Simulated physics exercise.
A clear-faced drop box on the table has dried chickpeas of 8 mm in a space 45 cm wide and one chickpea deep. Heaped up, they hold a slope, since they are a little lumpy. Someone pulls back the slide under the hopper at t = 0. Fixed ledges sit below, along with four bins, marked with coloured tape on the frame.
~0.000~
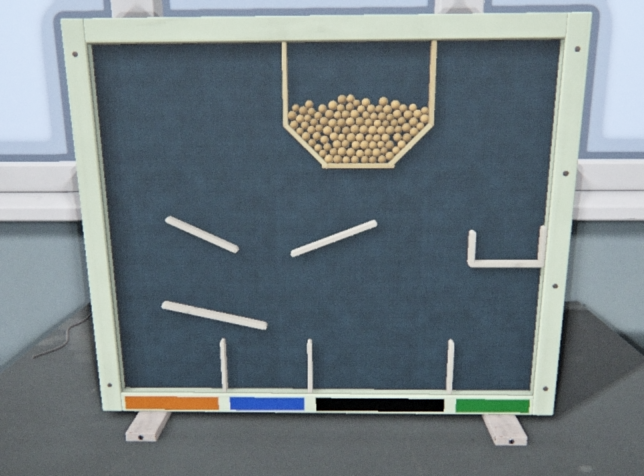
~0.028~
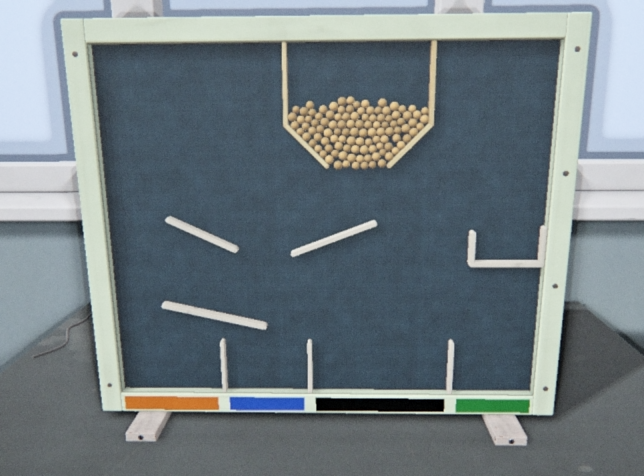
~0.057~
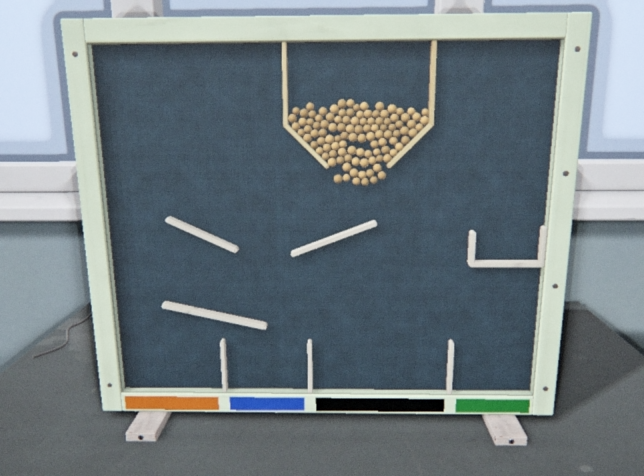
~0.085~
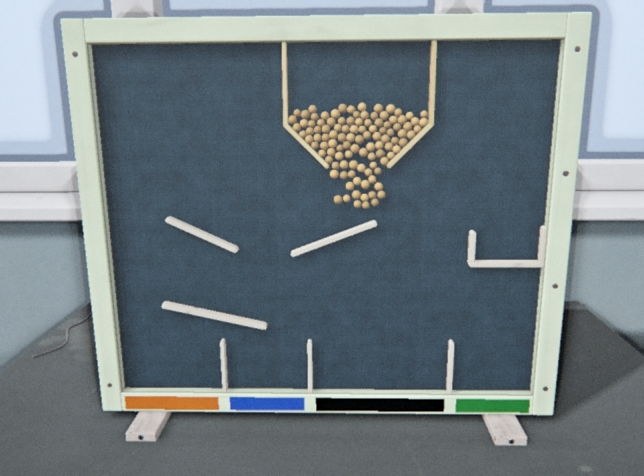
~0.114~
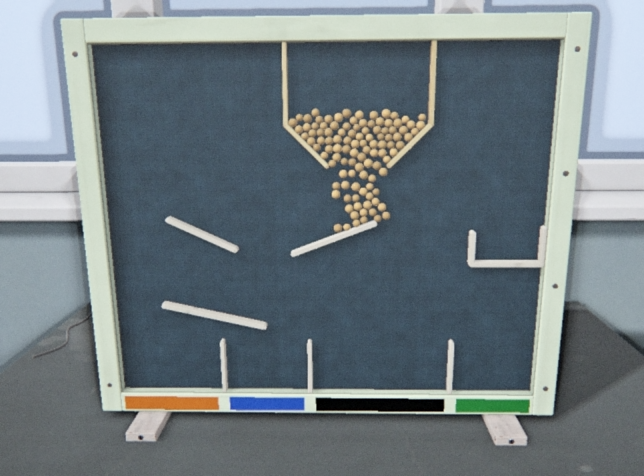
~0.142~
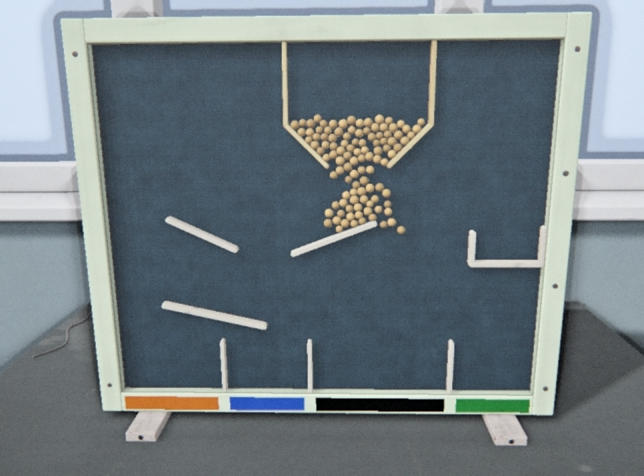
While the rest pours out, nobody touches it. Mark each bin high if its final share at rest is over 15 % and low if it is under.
Green: Low; orange: Low; black: High; blue: High.
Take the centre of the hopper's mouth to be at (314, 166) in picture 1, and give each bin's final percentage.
The green bin ends with 0 %, the orange bin with 0 %, the black bin with 5 % and the blue bin with 70 %.
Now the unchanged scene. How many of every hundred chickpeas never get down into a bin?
Estimate: Around 25 %.
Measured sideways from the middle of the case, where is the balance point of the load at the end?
On average the load ends up close to 2 cm to the left of the middle.
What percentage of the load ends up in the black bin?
My guess would be some 35 in a hundred.
After 0.34 s 95 % have left the hopper; down in the bins, black 10 %.
After 0.55 s 100 % have left the hopper; down in the bins, black 30 %, blue 5 %.
Settled by 1.8 s, green 0 %, orange 0 %, black 35 %, blue 40 %, left higher up 25 %.
